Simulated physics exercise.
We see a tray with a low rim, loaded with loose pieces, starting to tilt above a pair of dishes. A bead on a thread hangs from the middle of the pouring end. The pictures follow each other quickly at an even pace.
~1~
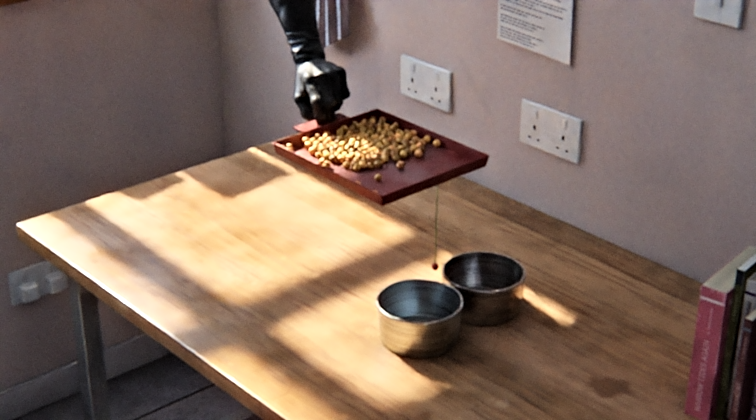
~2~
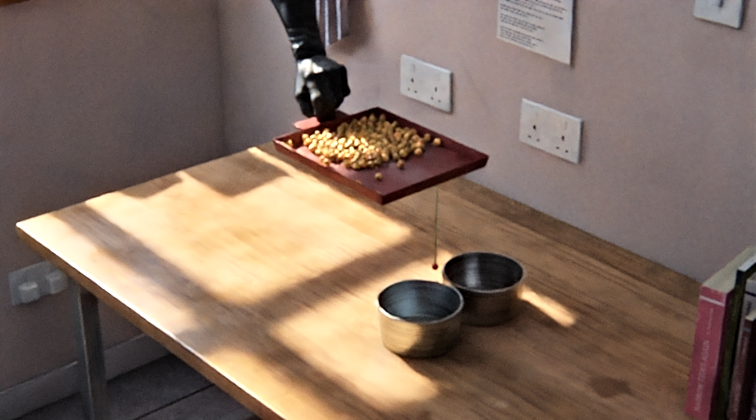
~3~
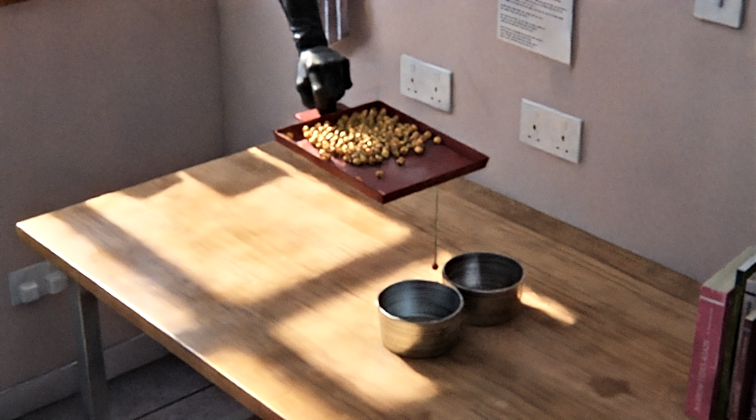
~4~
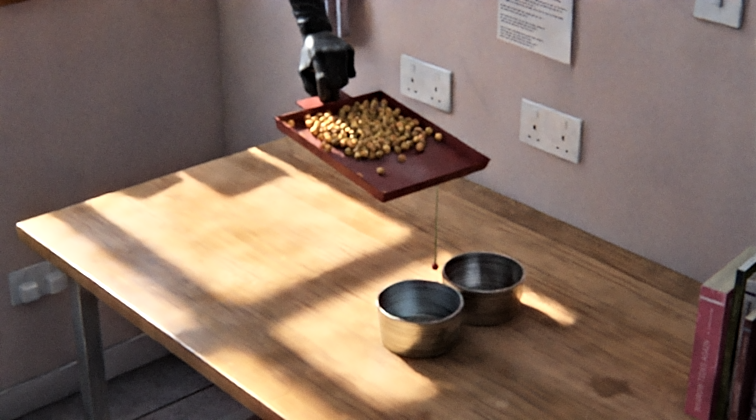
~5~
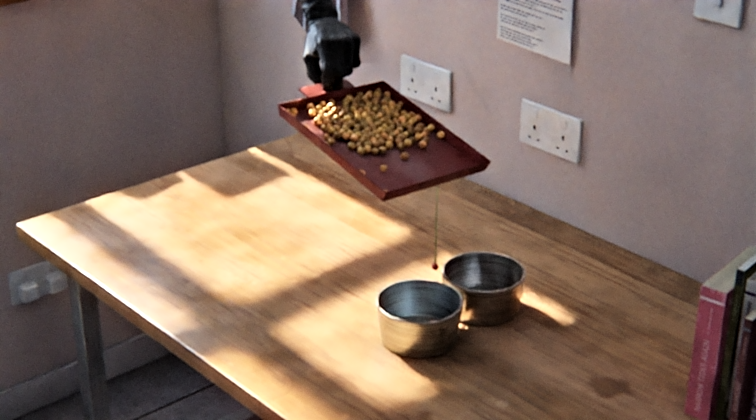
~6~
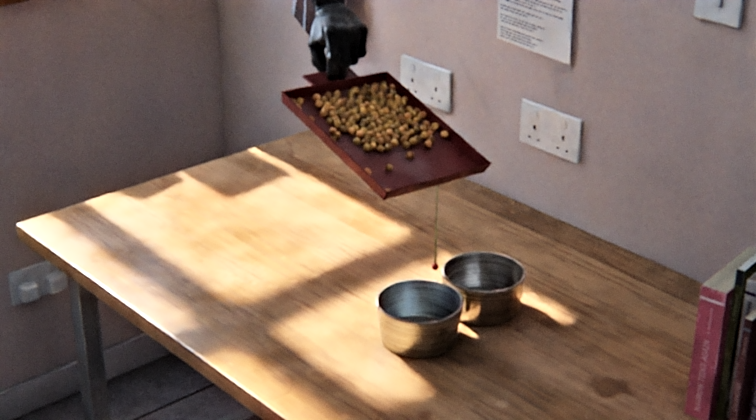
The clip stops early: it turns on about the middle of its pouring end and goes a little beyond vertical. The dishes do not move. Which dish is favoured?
Fuller: The right dish.
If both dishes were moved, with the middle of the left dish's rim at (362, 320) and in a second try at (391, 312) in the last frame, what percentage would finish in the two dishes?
In turn 10 and 40 in a hundred.
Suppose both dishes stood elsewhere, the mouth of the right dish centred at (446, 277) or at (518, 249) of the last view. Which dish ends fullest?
At the first place the right dish, at the second the dish on the left.
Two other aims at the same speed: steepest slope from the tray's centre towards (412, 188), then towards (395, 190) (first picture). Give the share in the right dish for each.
First some 0, then 0 per cent.
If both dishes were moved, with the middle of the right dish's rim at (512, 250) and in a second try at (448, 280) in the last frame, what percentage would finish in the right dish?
About 30 and 30 per cent.
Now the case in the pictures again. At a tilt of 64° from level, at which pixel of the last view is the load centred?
Close to (461, 169).
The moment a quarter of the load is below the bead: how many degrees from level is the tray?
At some 70 degrees.
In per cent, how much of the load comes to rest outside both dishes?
Roughly 20 in a hundred.
Shortly afterwards, tray tipped steeply; near two thirds on the tray; a little in the right dish; a little outside both; a little in the air.
Next, tray tipped past a quarter turn; a little on the tray; a little in the left dish; near half in the right dish; a little outside both; near a quarter in the air.
Some moments later, tray tipped past a quarter turn; a little in the left dish; the bulk in the right dish; near a quarter outside both.
In the end, tray tipped past a quarter turn; a little in the left dish; the bulk in the right dish; near a quarter outside both.
